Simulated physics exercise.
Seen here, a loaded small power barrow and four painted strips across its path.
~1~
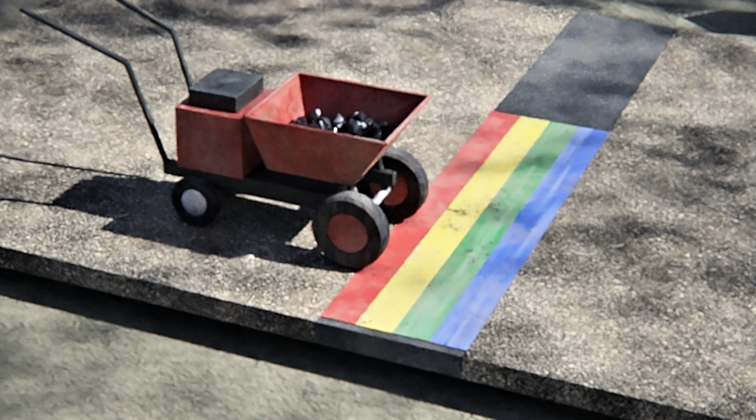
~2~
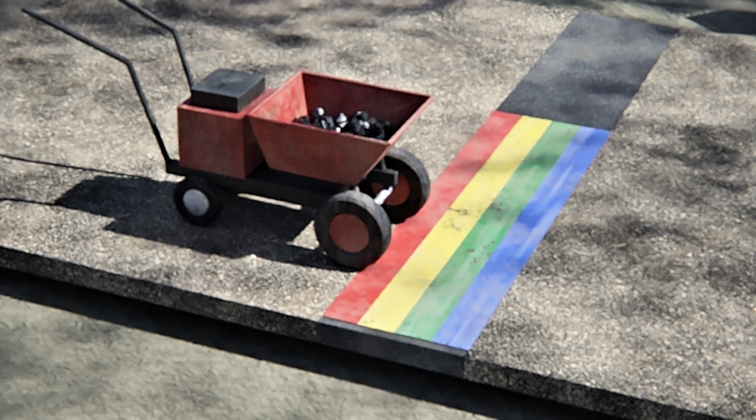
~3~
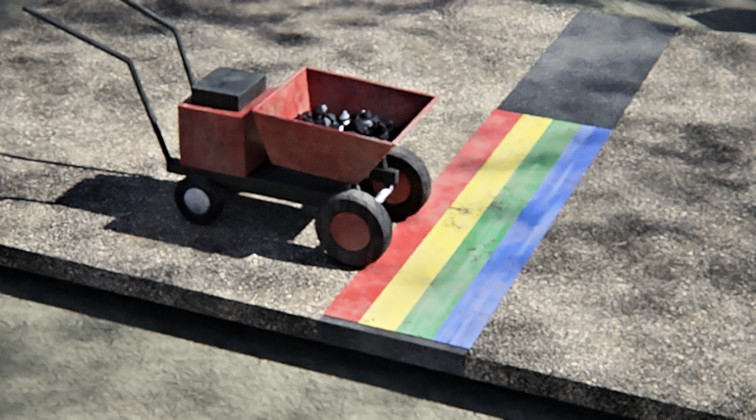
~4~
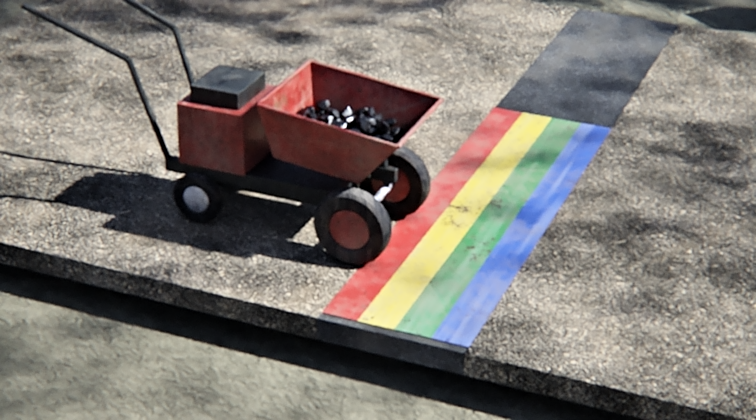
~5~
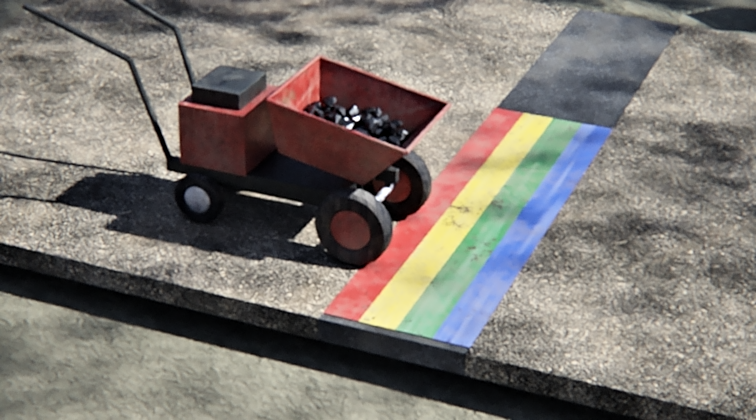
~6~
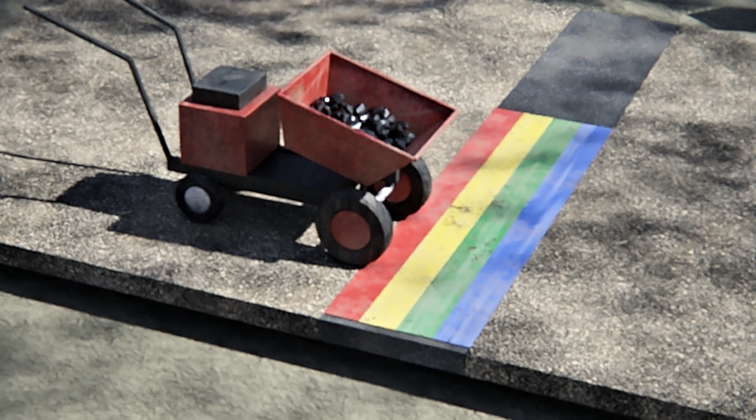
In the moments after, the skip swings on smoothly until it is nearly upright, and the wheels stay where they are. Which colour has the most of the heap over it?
The blue one gets the largest share.
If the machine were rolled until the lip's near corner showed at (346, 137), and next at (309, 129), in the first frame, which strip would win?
First green, then the yellow strip.
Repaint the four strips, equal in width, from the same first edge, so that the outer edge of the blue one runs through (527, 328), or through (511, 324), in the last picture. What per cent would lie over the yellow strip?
About 0 and 0 per cent.
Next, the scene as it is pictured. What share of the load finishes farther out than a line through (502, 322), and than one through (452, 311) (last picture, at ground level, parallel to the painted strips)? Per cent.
About 10 and 60 per cent.
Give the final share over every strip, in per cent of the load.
Red strip near 0; yellow strip near 0; green strip near 10; blue strip near 40.
Shortly afterwards, skip tipped steeply; the whole lot in the skip.
Next, skip tipped right over; all but a few in the skip; only a few over the green strip; a little over the blue strip.
Some moments later, skip tipped right over; near a quarter in the skip; a little over the green strip; near a third over the blue strip; near a quarter off the paint.
In the end, skip tipped right over; near a quarter in the skip; none at all over the red strip; none at all over the yellow strip; a little over the green strip; near a third over the blue strip; near a quarter off the paint.
